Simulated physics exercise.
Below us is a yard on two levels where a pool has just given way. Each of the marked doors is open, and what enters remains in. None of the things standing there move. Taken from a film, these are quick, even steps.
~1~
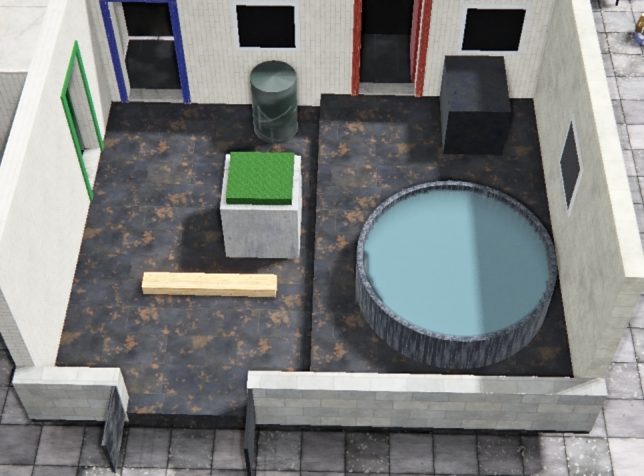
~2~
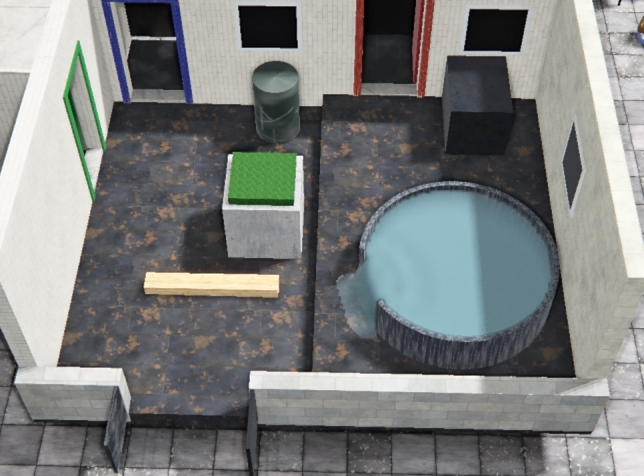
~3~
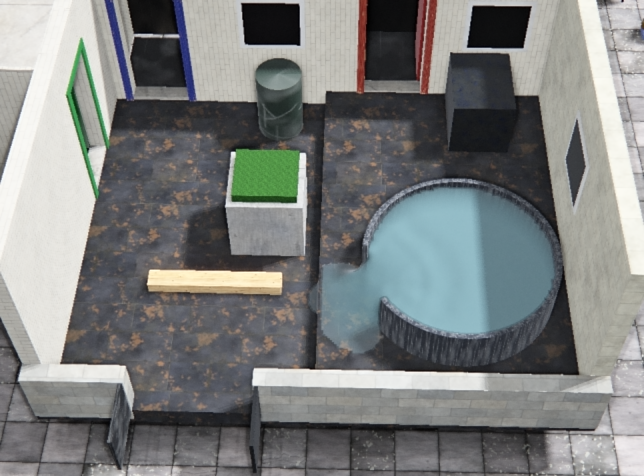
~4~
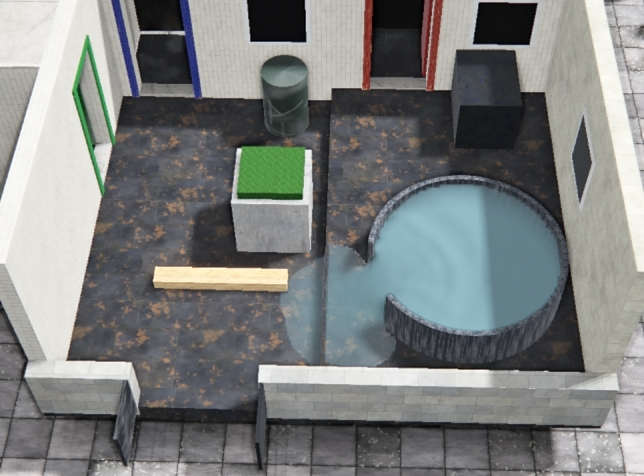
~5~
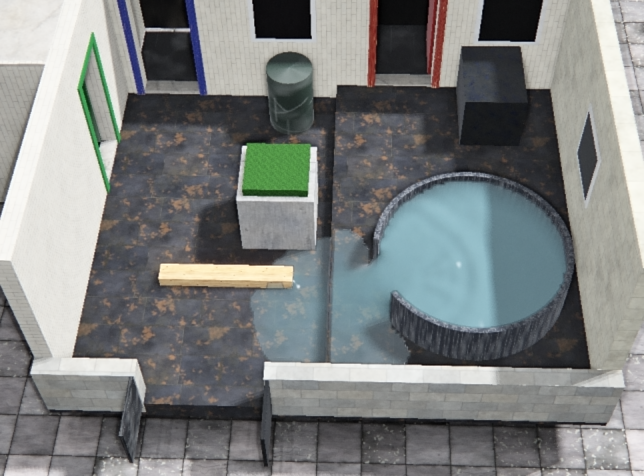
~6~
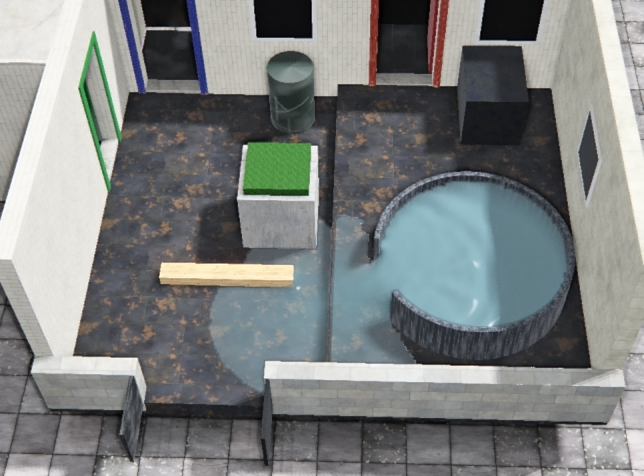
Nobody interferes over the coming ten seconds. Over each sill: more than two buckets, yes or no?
Red door: No, not more; green door: No, not more; blue door: Yes, more.
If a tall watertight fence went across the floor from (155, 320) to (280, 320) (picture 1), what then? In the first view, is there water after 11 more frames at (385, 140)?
Parched.
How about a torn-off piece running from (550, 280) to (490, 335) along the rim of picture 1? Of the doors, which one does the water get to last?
That would be the door marked red.
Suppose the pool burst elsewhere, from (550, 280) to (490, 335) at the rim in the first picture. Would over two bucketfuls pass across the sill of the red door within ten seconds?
Result for the red door: It lets in too little.
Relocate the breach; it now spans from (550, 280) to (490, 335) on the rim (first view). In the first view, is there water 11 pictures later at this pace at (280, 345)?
There: Wet.
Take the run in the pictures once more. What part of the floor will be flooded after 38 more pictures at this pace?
Close to 65 %.
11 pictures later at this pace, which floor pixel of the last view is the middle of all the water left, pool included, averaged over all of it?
I'd point to (400, 287).
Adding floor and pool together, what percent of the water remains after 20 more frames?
About 94 %.
A moment on, water covers 30 % of the floor; the red door not reached, the green door not reached, the blue door not reached.
Next, water covers 35 % of the floor; the red door not reached, the green door not reached, the blue door not reached.
Then, water covers 40 % of the floor; the red door not reached, the green door wet at the sill, nothing in, the blue door not reached.
Later, water covers 65 % of the floor; the red door not reached, the green door wet at the sill, nothing in, the blue door over two buckets in.
In the end, water covers 65 % of the floor; the red door not reached, the green door wet at the sill, nothing in, the blue door far over two buckets in.
